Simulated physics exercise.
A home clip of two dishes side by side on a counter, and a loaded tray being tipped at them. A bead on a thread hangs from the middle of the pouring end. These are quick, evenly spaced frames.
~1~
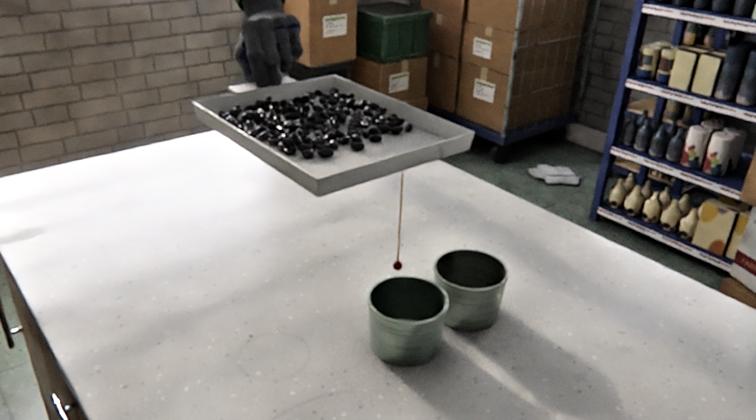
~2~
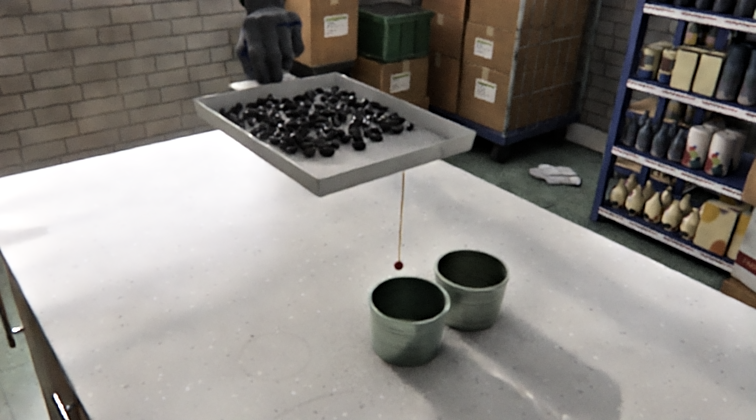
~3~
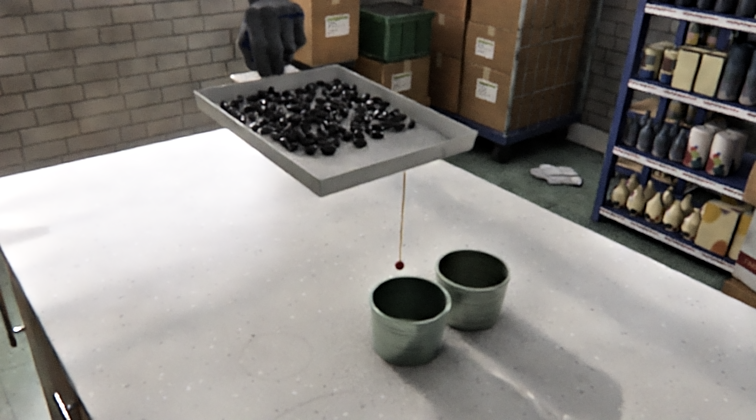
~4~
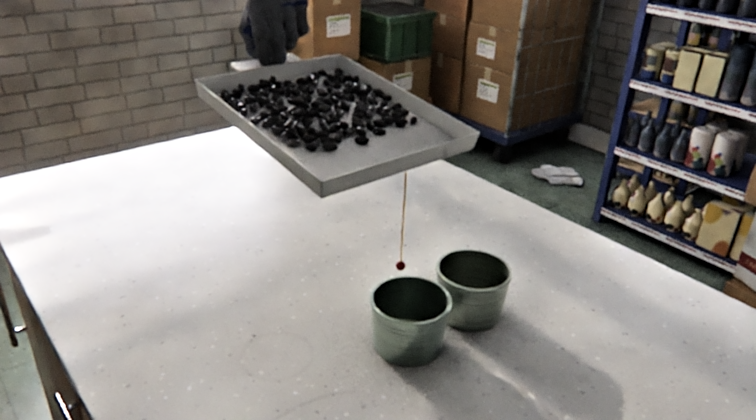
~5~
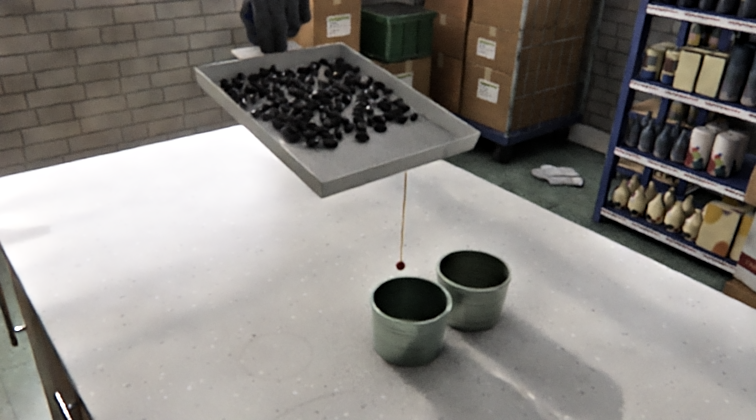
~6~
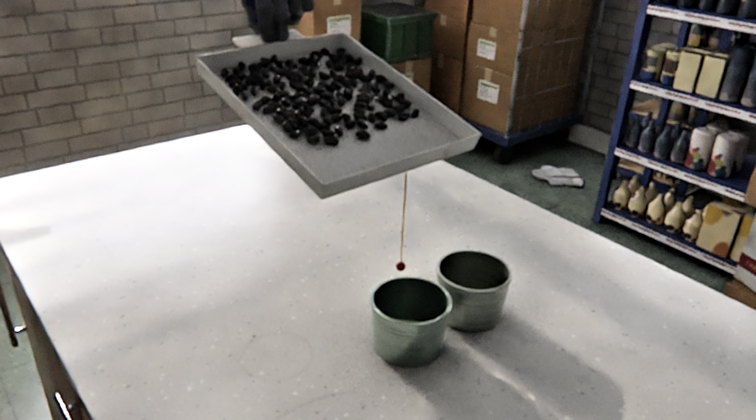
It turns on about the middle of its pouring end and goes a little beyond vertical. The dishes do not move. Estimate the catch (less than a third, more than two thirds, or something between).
Caught overall: From one third to two thirds.
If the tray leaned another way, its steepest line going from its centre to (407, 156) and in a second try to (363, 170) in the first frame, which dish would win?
The first try: The right one. The second: The left-hand dish.
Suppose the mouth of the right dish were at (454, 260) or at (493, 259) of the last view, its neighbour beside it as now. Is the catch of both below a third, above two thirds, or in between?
The first try: Below one third. The second: Under a third.
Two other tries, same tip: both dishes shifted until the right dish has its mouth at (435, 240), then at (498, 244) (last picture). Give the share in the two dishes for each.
In turn 0 and 10 in a hundred.
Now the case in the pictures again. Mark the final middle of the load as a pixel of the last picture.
Near (418, 352).
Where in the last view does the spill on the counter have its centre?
Near (415, 393).
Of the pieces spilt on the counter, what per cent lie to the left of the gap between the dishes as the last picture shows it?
Close to 60 per cent.
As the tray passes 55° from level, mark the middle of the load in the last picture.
Around (386, 142).
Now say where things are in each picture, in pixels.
Corners of the pouring end at (318, 177) and (471, 132), level; middle of the load at (303, 121), black beans; left dish at (433, 336); right dish at (495, 303); bead on its thread at (398, 266), in the first frame.
Corners of the pouring end at (319, 177) and (472, 132), level; middle of the load at (304, 120), in the second frame.
Corners of the pouring end at (321, 178) and (474, 132), tipped barely, level across its low end; middle of the load at (305, 114), in the third frame.
Corners of the pouring end at (323, 179) and (476, 132), tipped a little, level across its low end; middle of the load at (307, 107), in the fourth frame.
Corners of the pouring end at (323, 180) and (477, 132), tipped a little, level across its low end; middle of the load at (308, 99), in the fifth frame.
Corners of the pouring end at (324, 182) and (478, 133), tipped a little, level across its low end; middle of the load at (309, 92); left dish at (436, 337); right dish at (499, 304), in the sixth frame.
Soon, tray tipped steeply; nearly all on the tray; a stray few in the air.
A while on, tray tipped right over; most on the tray; a small part in the left dish; a stray few in the right dish; a small part outside both; a small part in the air.
Towards the end, tray tipped past a quarter turn; about a third in the left dish; a small part in the right dish; about half outside both.
Finally, tray tipped past a quarter turn; about a third in the left dish; a small part in the right dish; about half outside both.
